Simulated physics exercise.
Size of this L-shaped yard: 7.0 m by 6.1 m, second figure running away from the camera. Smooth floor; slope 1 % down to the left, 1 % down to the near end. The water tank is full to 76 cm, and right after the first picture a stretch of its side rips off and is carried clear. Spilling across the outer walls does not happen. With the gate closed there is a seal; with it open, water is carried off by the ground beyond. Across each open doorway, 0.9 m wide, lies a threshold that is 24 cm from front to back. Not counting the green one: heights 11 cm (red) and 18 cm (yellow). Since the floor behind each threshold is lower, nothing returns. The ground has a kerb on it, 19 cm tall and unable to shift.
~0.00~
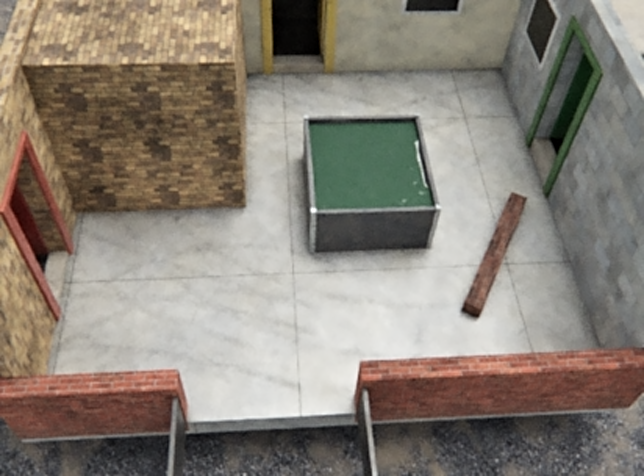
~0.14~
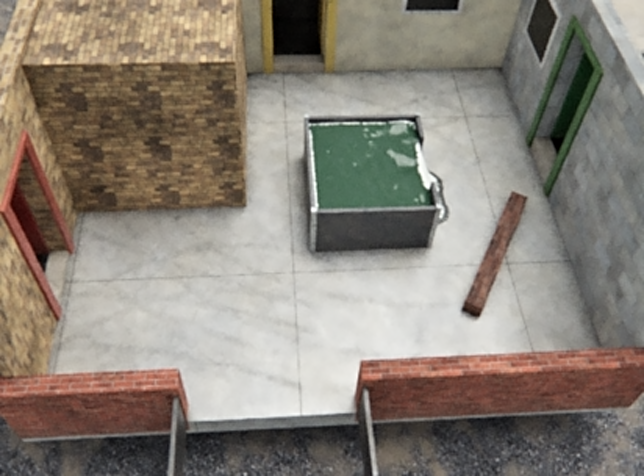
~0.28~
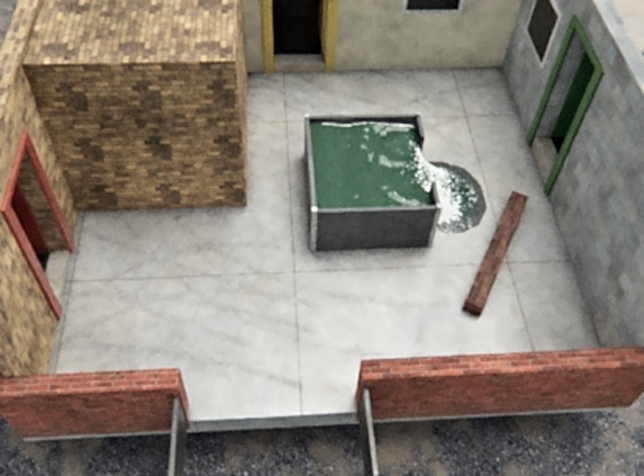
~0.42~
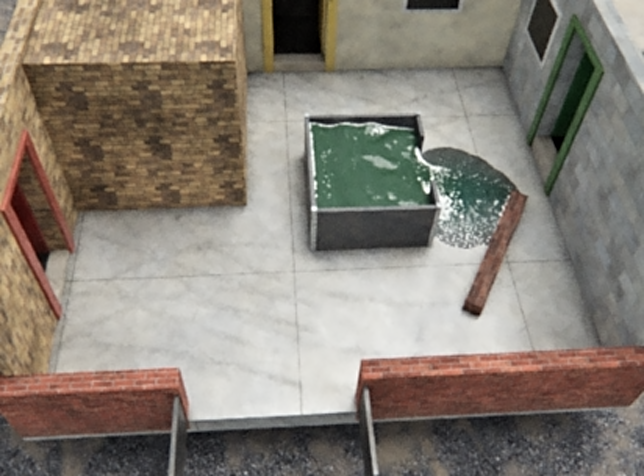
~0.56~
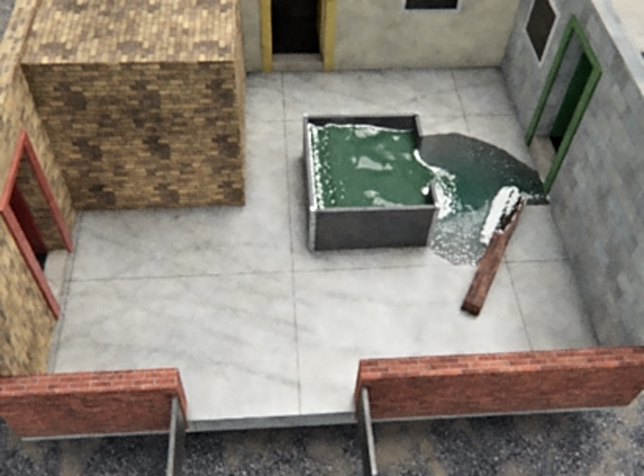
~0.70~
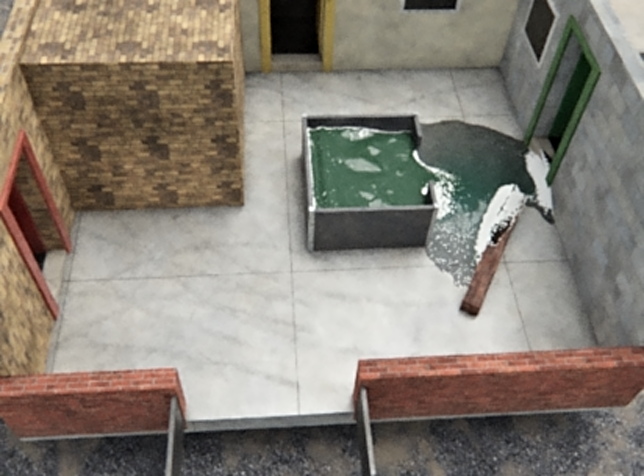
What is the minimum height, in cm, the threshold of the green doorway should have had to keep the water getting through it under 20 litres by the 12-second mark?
34 cm.
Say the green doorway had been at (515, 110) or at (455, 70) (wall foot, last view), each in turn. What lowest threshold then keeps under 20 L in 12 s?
Minimums: Roughly 10.0 cm and 22 cm.
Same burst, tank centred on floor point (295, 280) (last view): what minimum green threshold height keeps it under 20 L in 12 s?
In this case, 9.0 cm or so.
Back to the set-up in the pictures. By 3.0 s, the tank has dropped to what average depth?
The mean depth is about 31 cm.
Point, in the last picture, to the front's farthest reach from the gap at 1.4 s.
Near pixel (496, 78).
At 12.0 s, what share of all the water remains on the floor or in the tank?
I'd say near 78 per cent is still there.
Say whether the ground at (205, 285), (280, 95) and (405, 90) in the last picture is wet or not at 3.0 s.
One after another they are bone dry, bone dry, then soaked.
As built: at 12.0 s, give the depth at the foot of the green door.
You'd measure close to 5.0 cm there.
After 1.4 s water covers 20 % of the floor, deepest (41 cm) near (527, 168); 38 cm at the green door, 27 litres in over its 26 cm threshold.
After 3.0 s water covers 50 % of the floor, deepest (27 cm) near (495, 214); 24 cm at the green door, 73 litres in over its 26 cm threshold.
After 12.0 s water covers 95 % of the floor, deepest (9 cm) near (39, 409); 5 cm at the green door, 74 litres in over its 26 cm threshold.
At the green door as built, the water arrived by 0.7 s and peaked near 39 cm at 1.2 s.
With a threshold of 29.5 cm, 47 litres would have come in within the 12 s; with 40 cm, 5 litres. So under 20 litres takes about 34 cm.
